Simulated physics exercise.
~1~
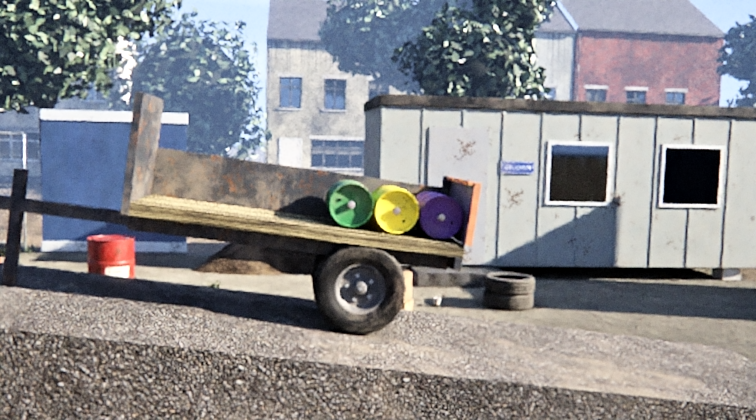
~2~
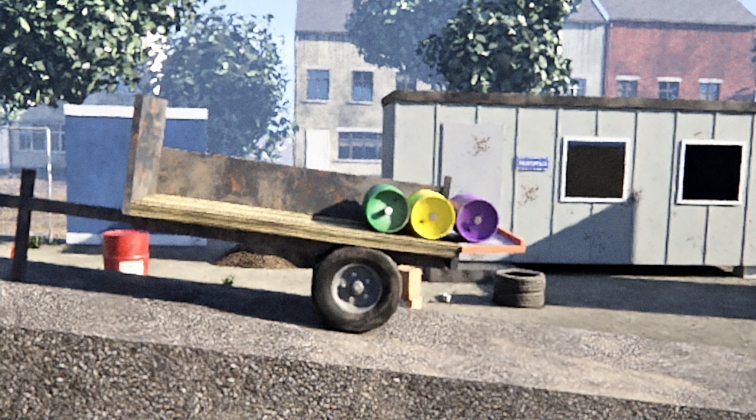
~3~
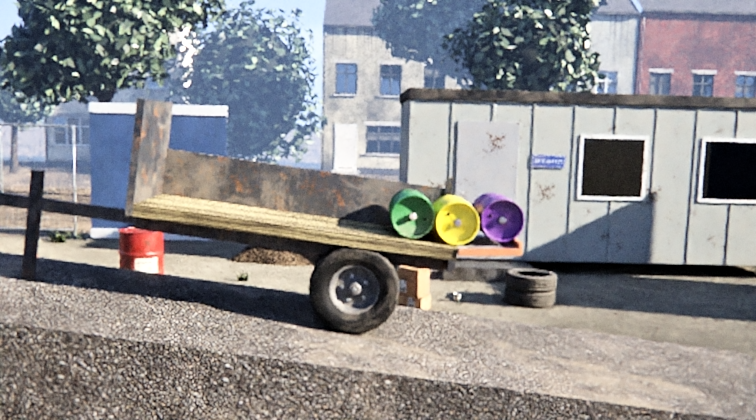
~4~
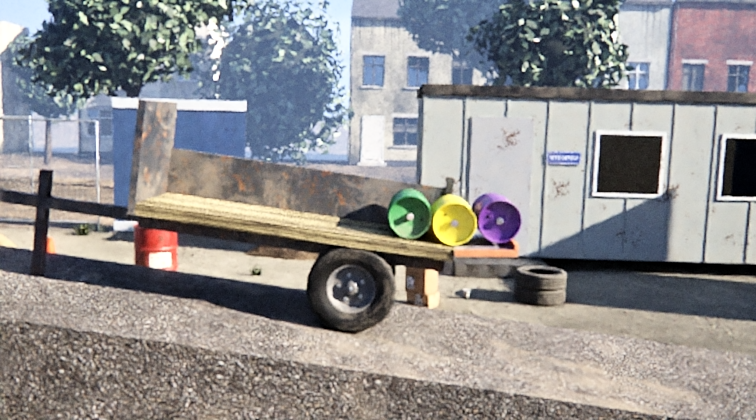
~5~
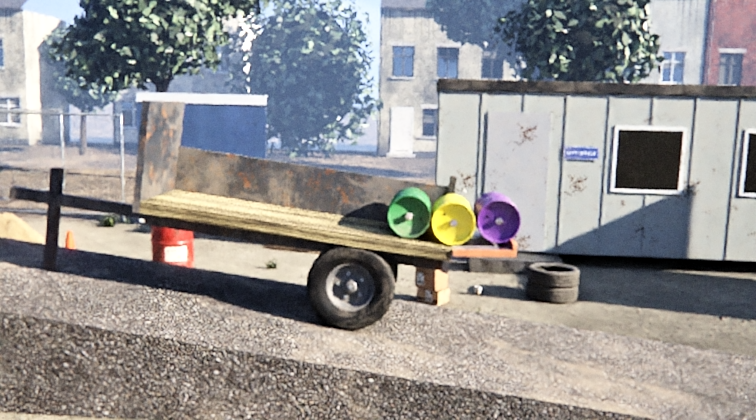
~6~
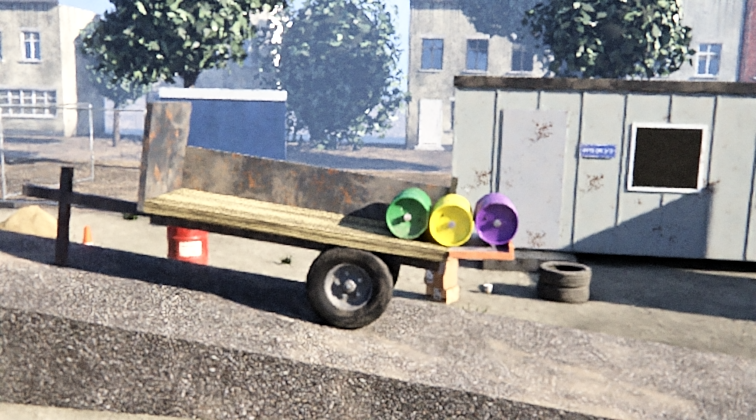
In a yard, three coloured drums roll right as a trailer's tailgate drops, then stop.
